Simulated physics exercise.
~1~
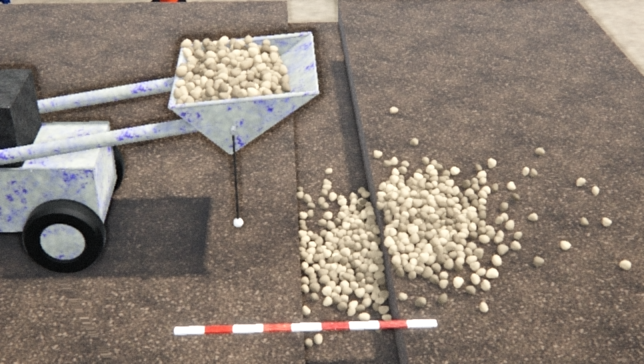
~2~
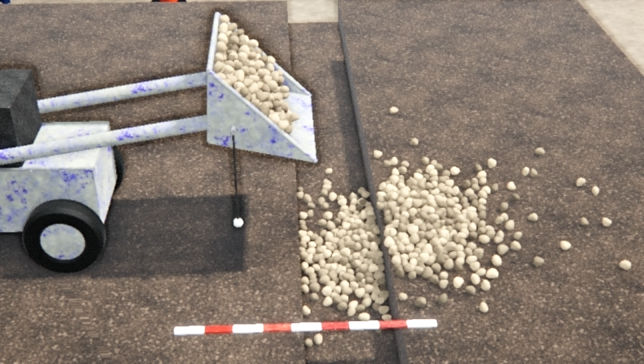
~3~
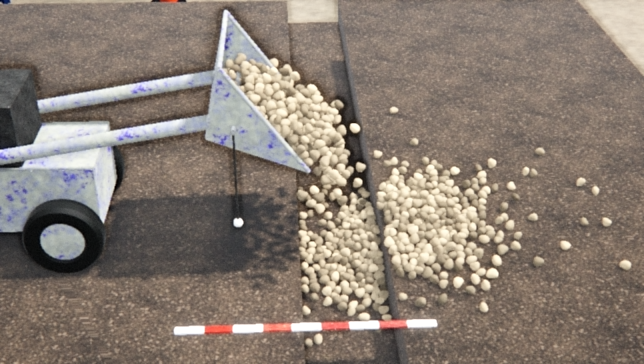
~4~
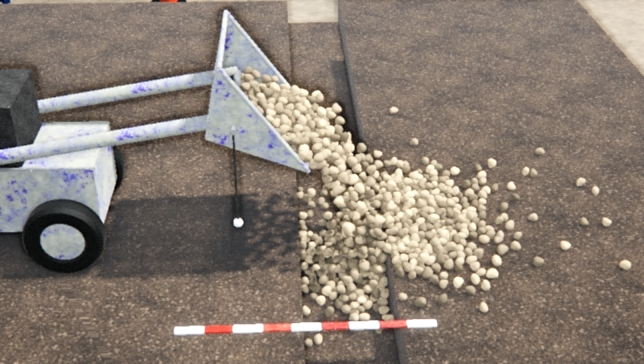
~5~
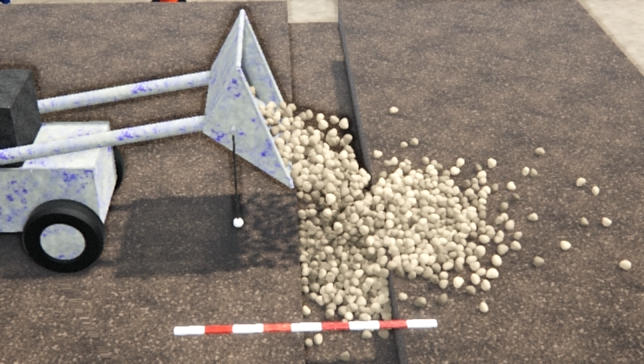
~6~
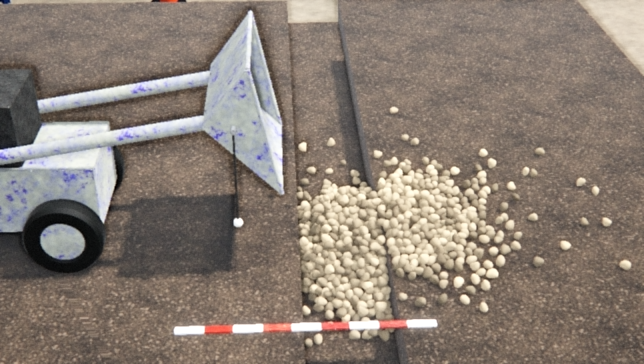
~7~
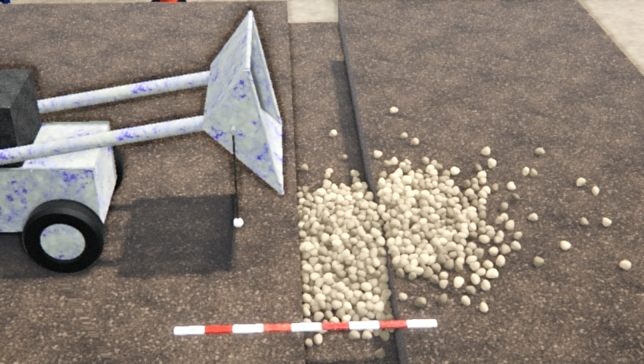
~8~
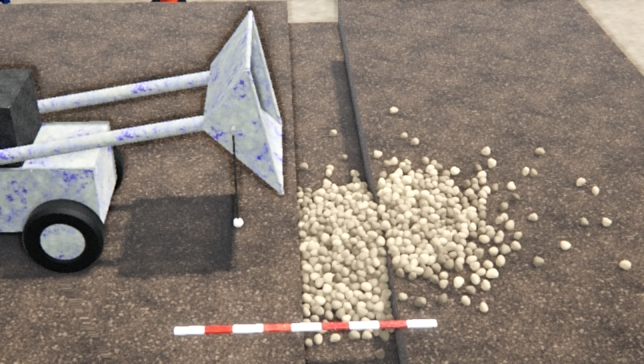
A brown, gritty ground crossed by a shallow trench is seen from above at an angle, by a camera that stays still. On the left stands a white loader with blue speckles and a dark wheel, its bucket full of pale stones, while an earlier heap lies in and beyond the trench behind a red and white striped staff. The bucket tips forward, and the stones slide over its lip and pour down into the trench, some reaching the heap beyond. The bucket empties and stays steeply tilted. The stones settle, leaving the trench section noticeably fuller and a few strays scattered at right.
